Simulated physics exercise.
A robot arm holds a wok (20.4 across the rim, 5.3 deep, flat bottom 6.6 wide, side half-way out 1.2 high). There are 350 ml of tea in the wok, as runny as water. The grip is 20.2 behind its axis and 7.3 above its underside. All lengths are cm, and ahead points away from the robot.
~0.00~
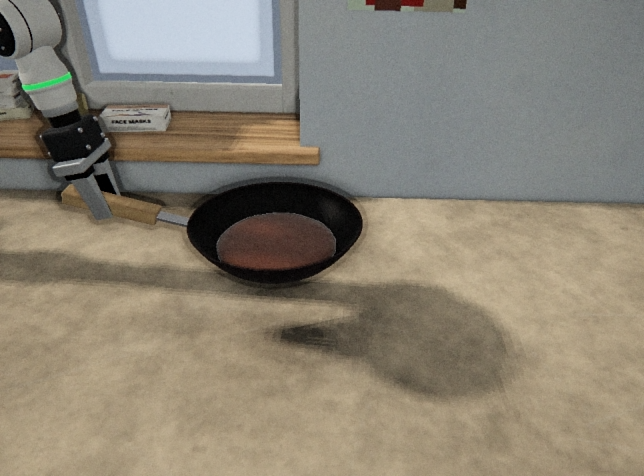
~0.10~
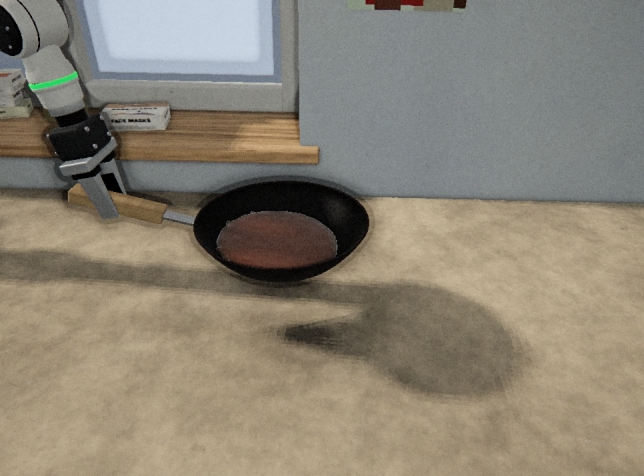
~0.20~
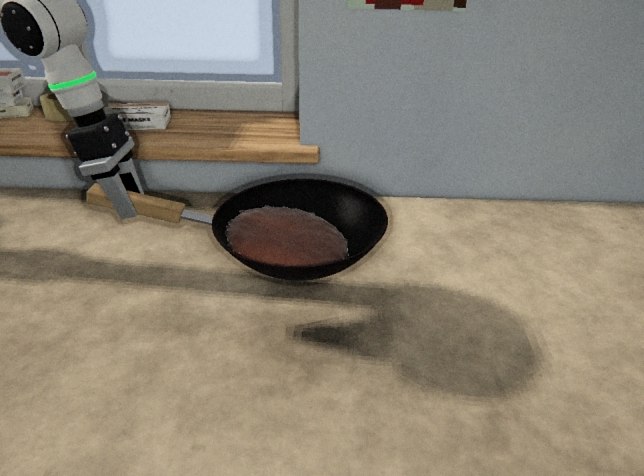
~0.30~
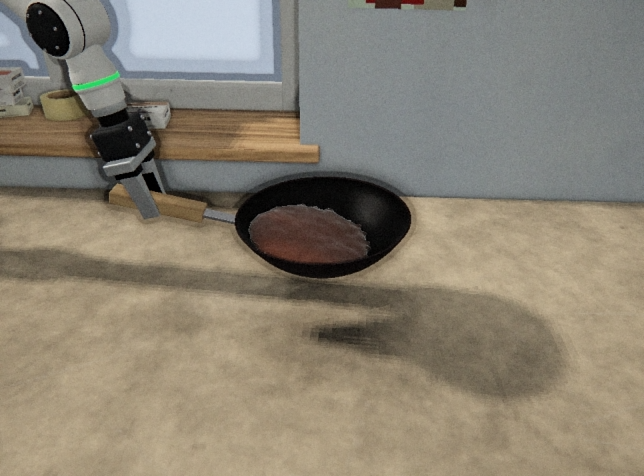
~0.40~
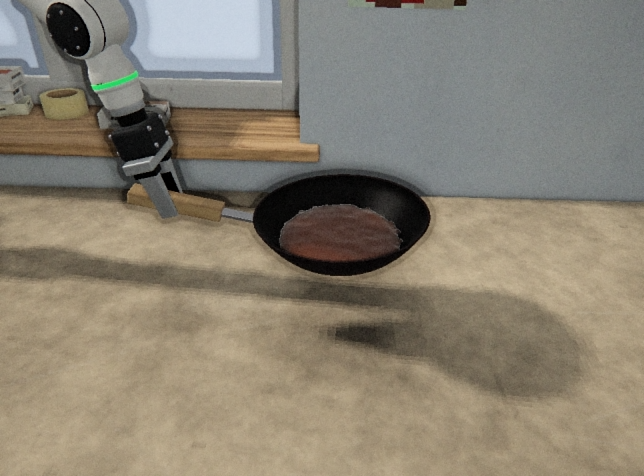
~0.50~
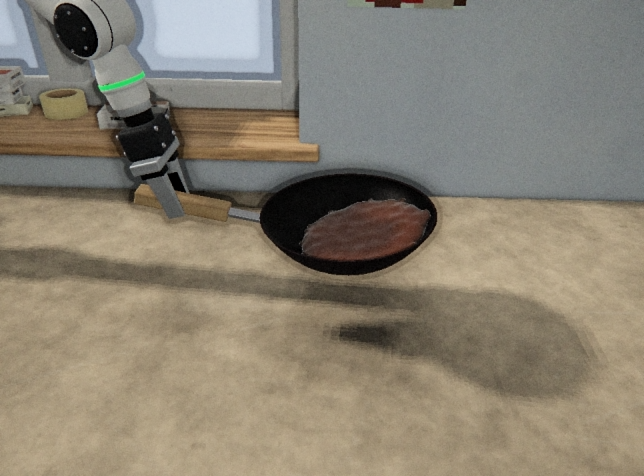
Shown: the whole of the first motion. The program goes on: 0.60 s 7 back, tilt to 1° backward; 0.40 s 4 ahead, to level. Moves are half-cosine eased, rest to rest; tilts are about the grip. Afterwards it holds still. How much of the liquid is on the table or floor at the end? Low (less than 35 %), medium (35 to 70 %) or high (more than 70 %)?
A low share, less than 35 %, ends on the table or floor.
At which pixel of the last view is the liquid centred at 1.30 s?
Around (315, 243).
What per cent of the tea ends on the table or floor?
Some 3 per cent.
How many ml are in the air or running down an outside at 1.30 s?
About 0 ml.
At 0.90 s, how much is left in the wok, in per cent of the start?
About 100 %.
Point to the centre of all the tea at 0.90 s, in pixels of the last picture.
Around (279, 237).
After 0.90 s, tilted 1° backward, liquid up to 18 above the table; 345 ml in the wok, 5 ml on the table or floor.
After 1.30 s, level, liquid up to 15 above the table; 340 ml in the wok, 10 ml on the table or floor.
After 1.70 s, level, liquid up to 15 above the table; 340 ml in the wok, 10 ml on the table or floor.
After 2.50 s, level, liquid up to 15 above the table; 340 ml in the wok, 10 ml on the table or floor.
In the end, 340 ml in the wok, 10 ml on the table or floor. That is 3 % on the table or floor.
